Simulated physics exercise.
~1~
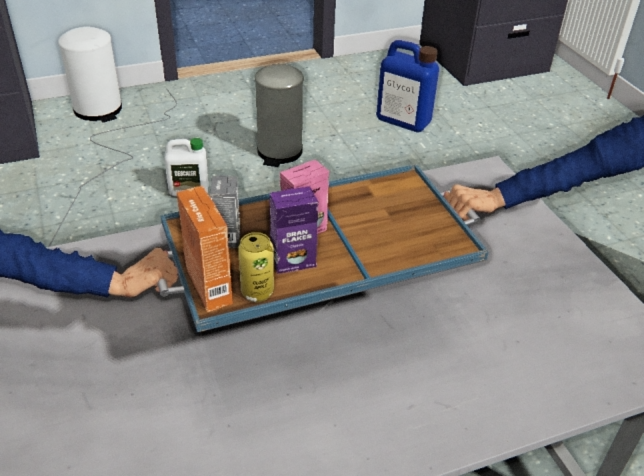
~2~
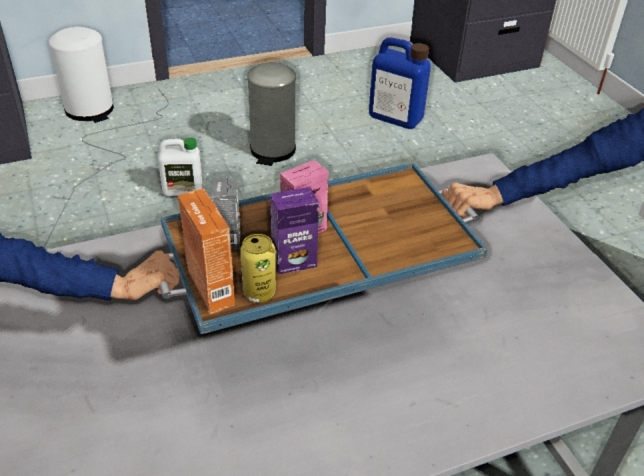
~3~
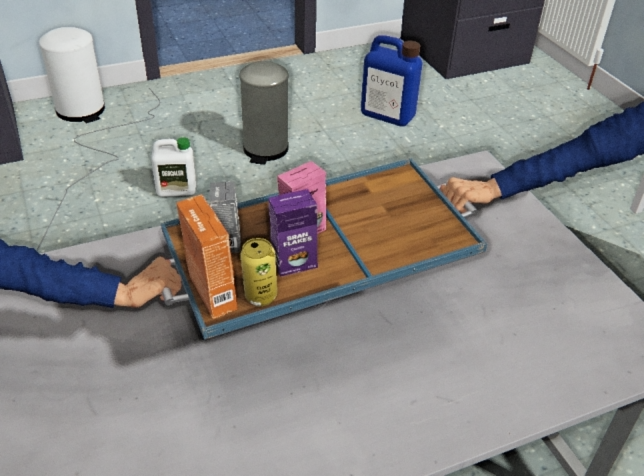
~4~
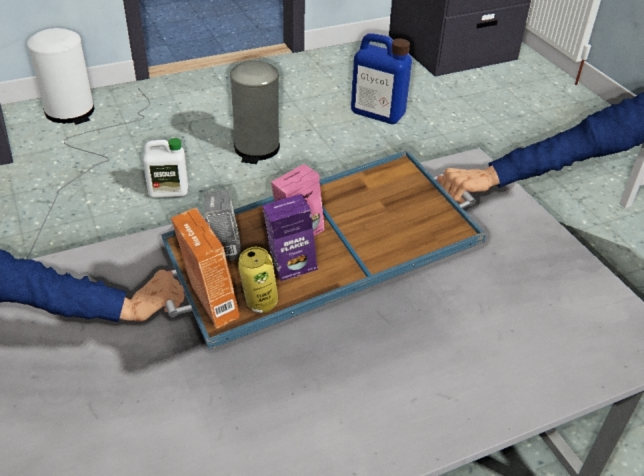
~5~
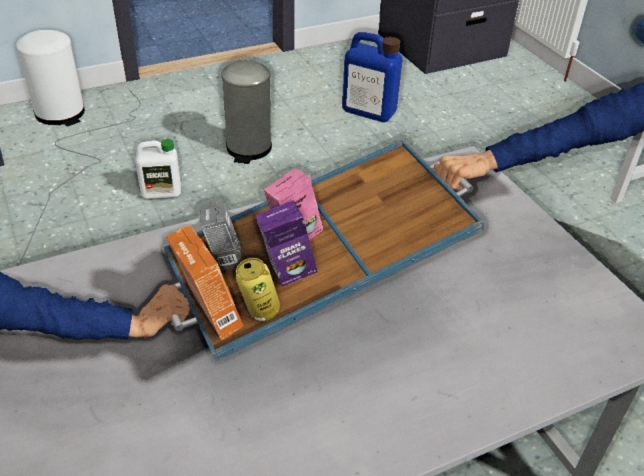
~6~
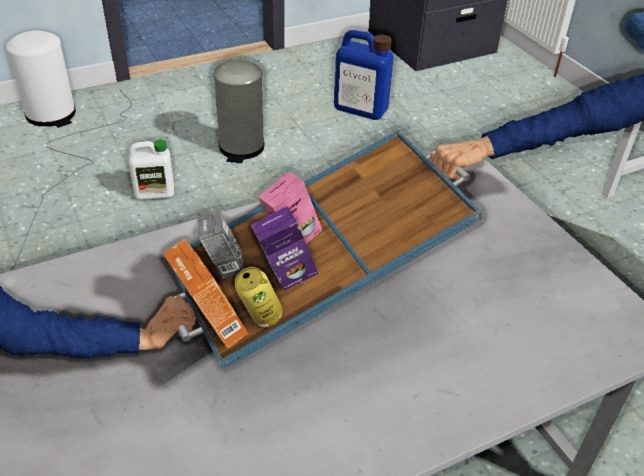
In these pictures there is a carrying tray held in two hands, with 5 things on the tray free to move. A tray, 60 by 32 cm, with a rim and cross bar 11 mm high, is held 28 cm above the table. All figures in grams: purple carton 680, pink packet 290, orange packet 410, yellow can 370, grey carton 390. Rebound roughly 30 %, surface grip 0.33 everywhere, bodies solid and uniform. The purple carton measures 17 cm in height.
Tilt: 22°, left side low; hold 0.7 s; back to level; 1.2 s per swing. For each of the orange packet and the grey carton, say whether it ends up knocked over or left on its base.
The orange packet ends up knocked over; the grey carton ends up knocked over.
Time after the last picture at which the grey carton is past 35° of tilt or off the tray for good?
0.8 s or so.
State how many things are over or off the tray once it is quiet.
5.
Then, 0.70 s on from there, tray tilted 22°, left edge down; orange packet now off the tray; grey carton 14° off its base near (178, 271); pink packet moved 13 cm.
Then, 1.20 s on from there, tray tilted 22°, left edge down; purple carton, pink packet, yellow can and grey carton now off the tray.
Then, 1.70 s on from there, tray tilted 10°, left edge down.
In the end, off the tray and tipped over, purple carton, pink packet, orange packet, yellow can and grey carton. At the end, from the last picture's camera, orange packet near (197, 384), grey carton near (80, 370).
